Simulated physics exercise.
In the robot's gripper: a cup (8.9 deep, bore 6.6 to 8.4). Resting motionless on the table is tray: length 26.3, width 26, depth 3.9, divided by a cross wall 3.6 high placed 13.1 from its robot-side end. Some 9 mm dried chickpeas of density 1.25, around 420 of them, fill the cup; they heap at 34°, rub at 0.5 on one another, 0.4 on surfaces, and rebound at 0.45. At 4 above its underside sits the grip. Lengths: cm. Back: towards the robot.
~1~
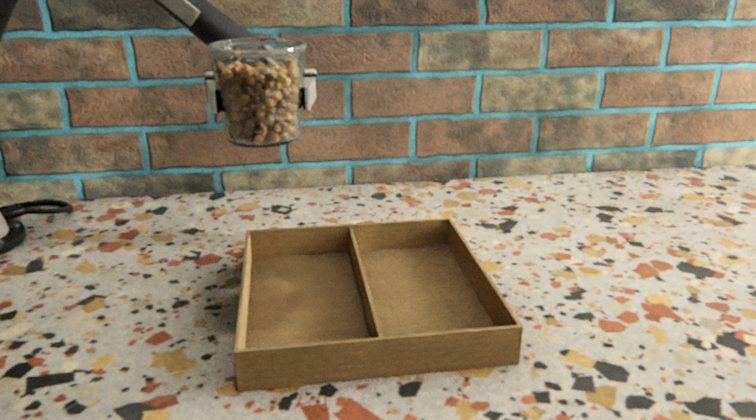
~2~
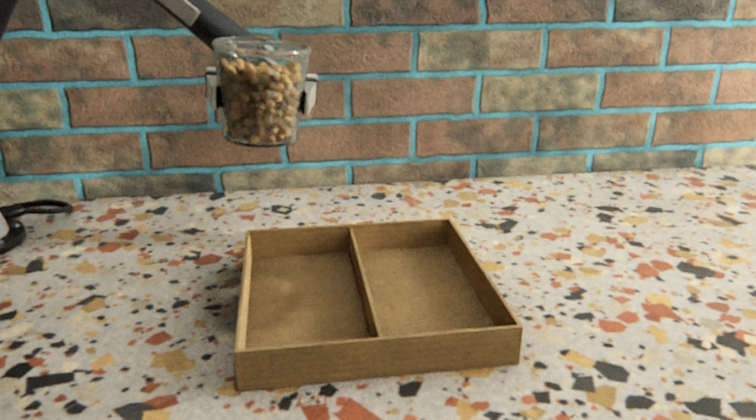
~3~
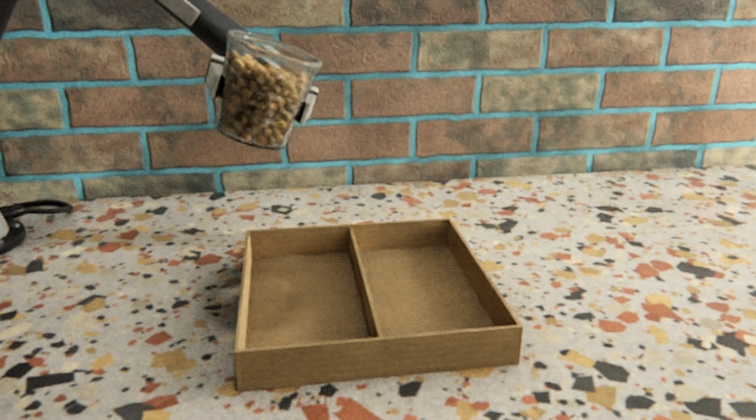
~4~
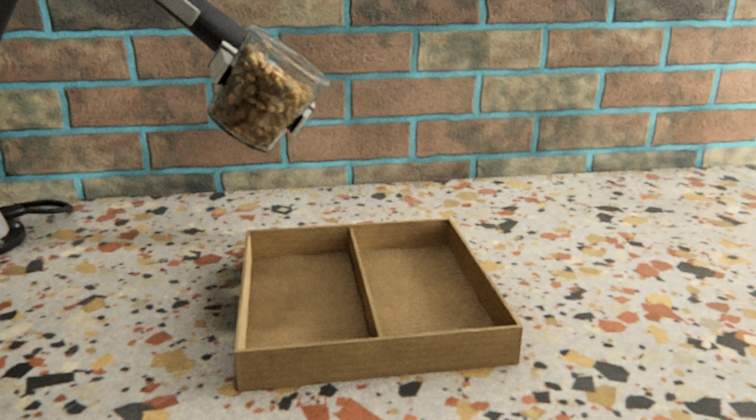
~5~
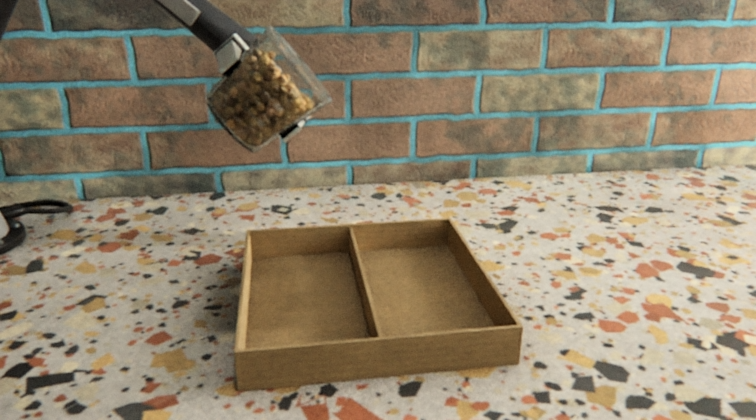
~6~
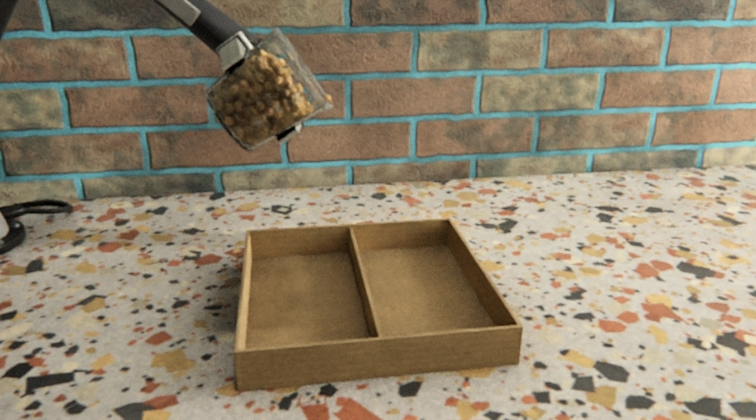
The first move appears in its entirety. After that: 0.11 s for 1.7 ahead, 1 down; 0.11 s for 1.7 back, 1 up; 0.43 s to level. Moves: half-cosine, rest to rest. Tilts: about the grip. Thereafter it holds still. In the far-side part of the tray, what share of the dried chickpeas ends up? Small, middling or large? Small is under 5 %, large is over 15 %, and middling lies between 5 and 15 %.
Small, under 5 %.
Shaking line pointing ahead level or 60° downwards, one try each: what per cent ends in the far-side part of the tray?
Result: Approx. 5 % and 0 %, one try each.
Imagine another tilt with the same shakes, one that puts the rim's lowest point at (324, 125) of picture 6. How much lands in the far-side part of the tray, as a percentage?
Some 15 per cent.
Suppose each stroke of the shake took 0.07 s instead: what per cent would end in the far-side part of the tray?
Estimate: Near 10 per cent.
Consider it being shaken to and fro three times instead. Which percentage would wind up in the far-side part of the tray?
Roughly 5 percent.
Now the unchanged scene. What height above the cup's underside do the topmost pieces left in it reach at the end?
Top of the fill: Near 9.0 cm.
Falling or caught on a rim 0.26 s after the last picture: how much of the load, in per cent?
0 %.
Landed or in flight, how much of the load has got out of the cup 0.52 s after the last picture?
Around 0 % has gone out so far.
Then, 0.26 s later, tilted 56° forward, highest piece 27 above the table; 419 in the cup, 1 in the far-side part, 2 in flight or on a rim.
Then, 0.52 s later, tilted 12° forward, highest piece 29 above the table; 416 in the cup, 3 in the far-side part, 1 in the robot-side part, 2 in flight or on a rim.
Then, 0.85 s later, level, highest piece 29 above the table; 416 in the cup, 5 in the far-side part, 1 in the robot-side part.
Then, 1.90 s later, level, highest piece 29 above the table; 416 in the cup, 5 in the far-side part, 1 in the robot-side part.
At rest, 416 in the cup, 5 in the far-side part, 1 in the robot-side part. That is 1 % in the far-side part of the tray.
